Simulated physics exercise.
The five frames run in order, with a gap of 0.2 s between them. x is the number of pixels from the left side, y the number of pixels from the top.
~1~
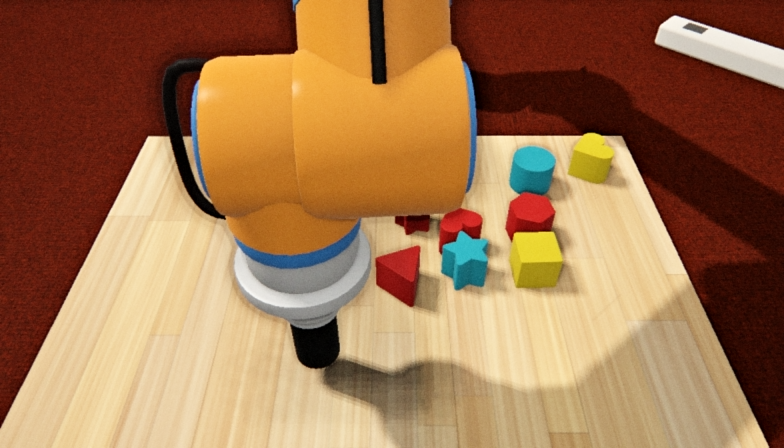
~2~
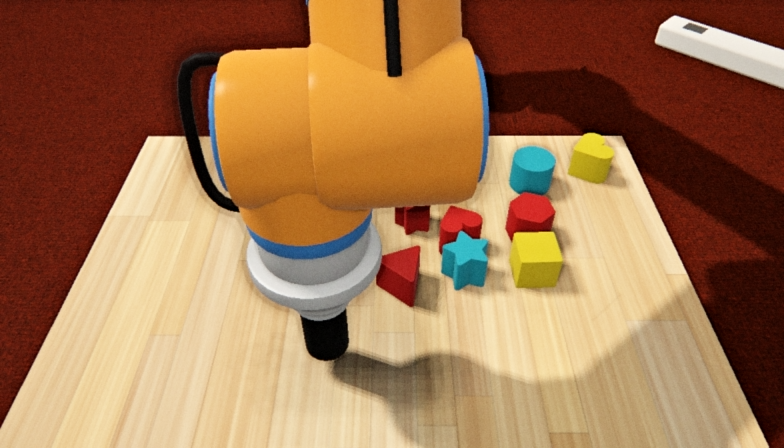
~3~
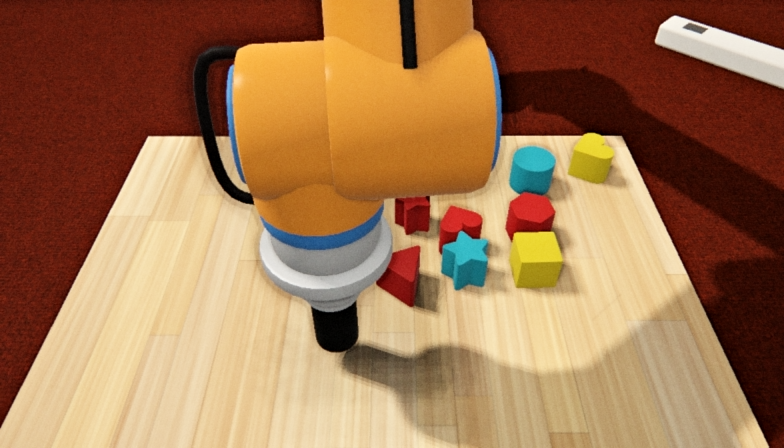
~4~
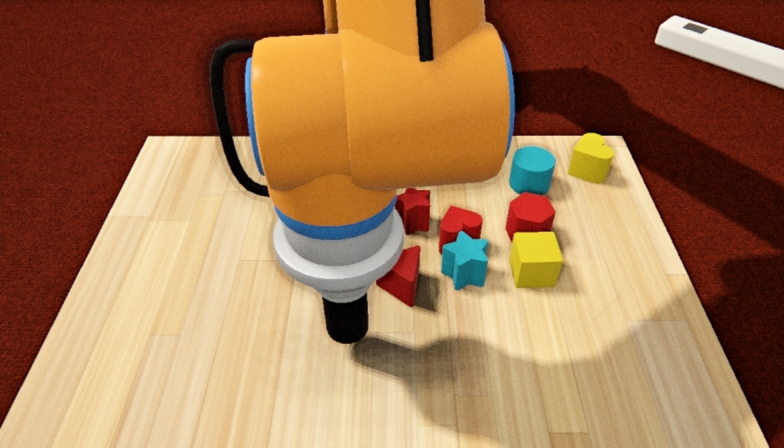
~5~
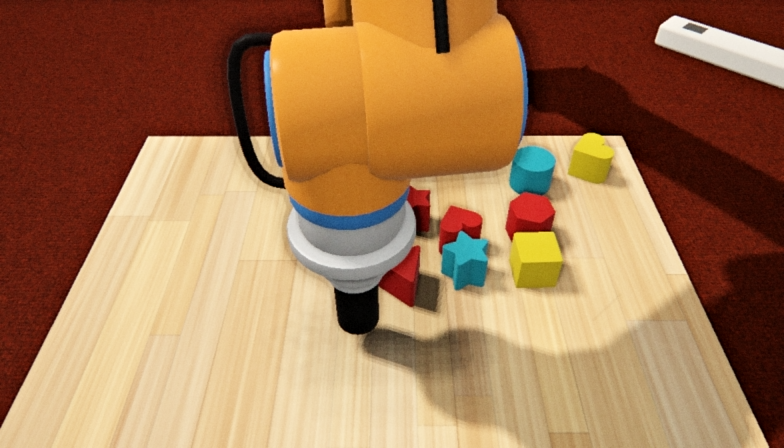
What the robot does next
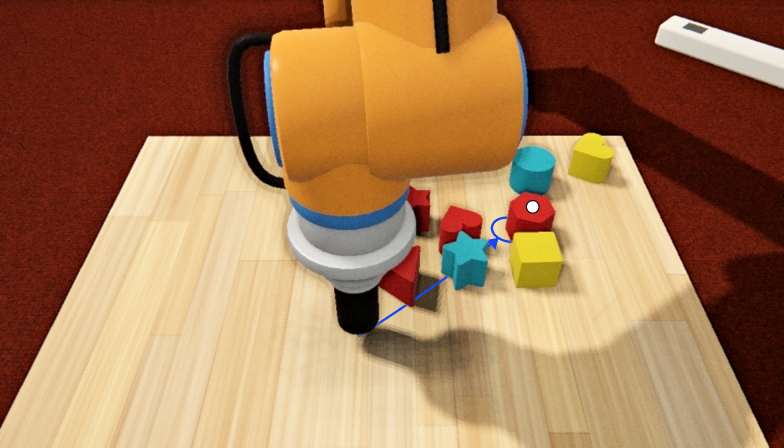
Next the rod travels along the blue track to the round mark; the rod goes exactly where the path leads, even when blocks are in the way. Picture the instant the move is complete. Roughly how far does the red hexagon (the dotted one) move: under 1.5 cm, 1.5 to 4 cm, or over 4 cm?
Over 4 cm.
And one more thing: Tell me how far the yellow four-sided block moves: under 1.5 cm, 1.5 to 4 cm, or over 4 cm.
It is going to finish 1.5 to 4 cm from where it is now.
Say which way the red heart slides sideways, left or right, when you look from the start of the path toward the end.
It shifts leftward.
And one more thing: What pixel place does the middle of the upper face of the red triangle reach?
Its top middle: (422, 234).
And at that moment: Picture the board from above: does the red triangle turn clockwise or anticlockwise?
It twists anticlockwise.
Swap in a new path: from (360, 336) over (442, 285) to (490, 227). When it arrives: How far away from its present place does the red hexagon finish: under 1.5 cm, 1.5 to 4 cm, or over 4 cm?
The answer here is from 1.5 to 4 cm.
Drawn move, straight from (360, 336) to (509, 229); the dot is on the red hexagon.
On the path given first. One third of the way, rod (419, 279); red triangle (416, 245), turned 50° anticlockwise.
Two thirds of the way, rod (469, 244); red triangle (422, 234), turned 80° anticlockwise; red heart (469, 208), turned 30° anticlockwise; turquoise star block (503, 229), turned 15° clockwise; yellow four-sided block (542, 246).
At the end, rod (513, 212); red triangle (422, 234), turned 80° anticlockwise; red heart (482, 187), turned 120° anticlockwise; turquoise star block (548, 205), turned 35° clockwise; red hexagon (574, 191); yellow four-sided block (560, 244), turned 45° clockwise.
